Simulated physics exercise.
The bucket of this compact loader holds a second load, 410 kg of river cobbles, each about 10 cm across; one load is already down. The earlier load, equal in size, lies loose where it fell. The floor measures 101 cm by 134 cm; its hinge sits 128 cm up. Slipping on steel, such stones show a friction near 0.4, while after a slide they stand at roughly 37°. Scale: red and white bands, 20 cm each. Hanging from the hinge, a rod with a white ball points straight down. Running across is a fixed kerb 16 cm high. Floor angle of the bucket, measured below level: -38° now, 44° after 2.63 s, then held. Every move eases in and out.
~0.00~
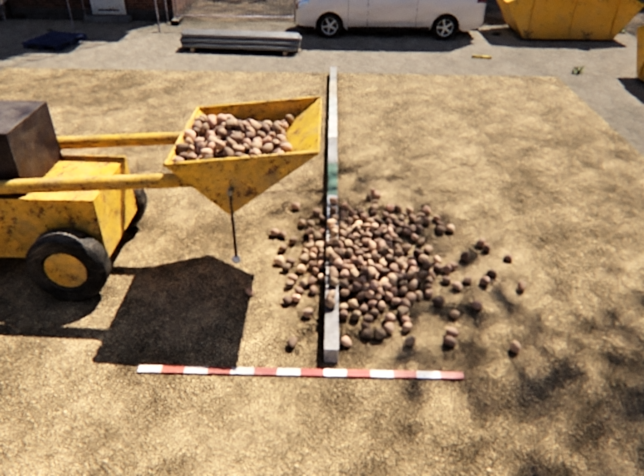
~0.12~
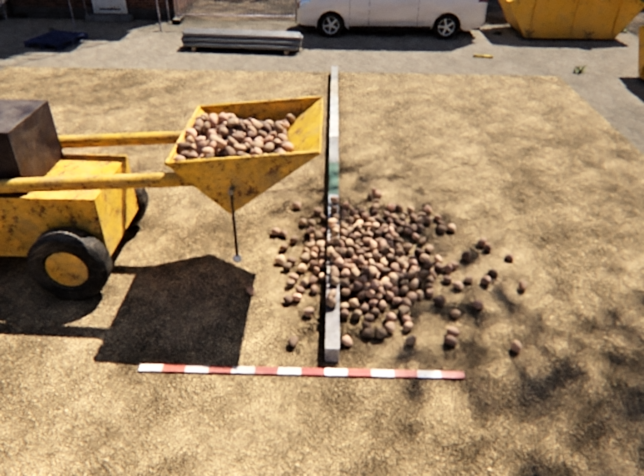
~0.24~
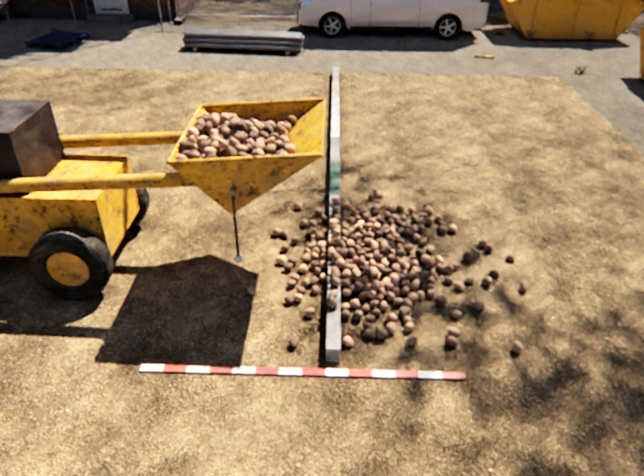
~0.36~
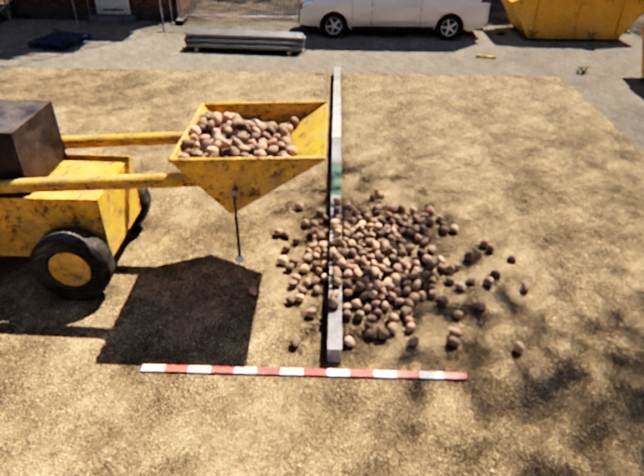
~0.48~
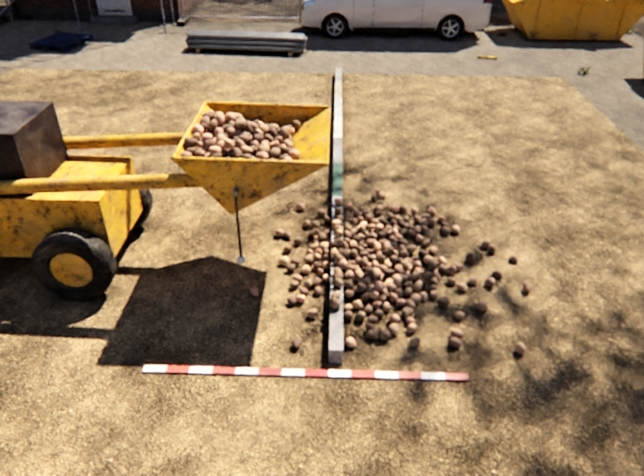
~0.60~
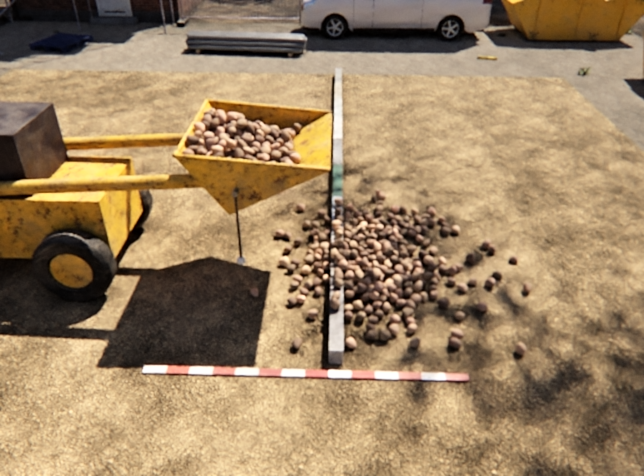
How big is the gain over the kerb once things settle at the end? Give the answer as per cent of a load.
The gain is about 37 per cent of a load.
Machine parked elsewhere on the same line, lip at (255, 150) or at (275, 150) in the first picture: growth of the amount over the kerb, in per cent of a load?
0 % and 5 %.
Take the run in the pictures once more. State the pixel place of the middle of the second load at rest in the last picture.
In the last view, about pixel (327, 256).
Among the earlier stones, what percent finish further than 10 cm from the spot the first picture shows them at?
Close to 5 in a hundred of them.
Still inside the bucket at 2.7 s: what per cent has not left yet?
Held: Around 0 % of the load.
After 2.0 s the floor is at 31°; in per cent of one load, 94 in the bucket, 26 on this side of the kerb, 80 over the kerb; the foremost stones are at (499, 273).
After 2.7 s the floor is at 44°; in per cent of one load, 2 in the bucket, 87 on this side of the kerb, 111 over the kerb; the foremost stones are at (499, 273).
After 3.1 s the floor is at 44°; in per cent of one load, 0 in the bucket, 83 on this side of the kerb, 117 over the kerb; the foremost stones are at (499, 273).
After 5.9 s the floor is at 44°; in per cent of one load, 0 in the bucket, 83 on this side of the kerb, 117 over the kerb; the foremost stones are at (499, 273). Net gain over the kerb, 37.
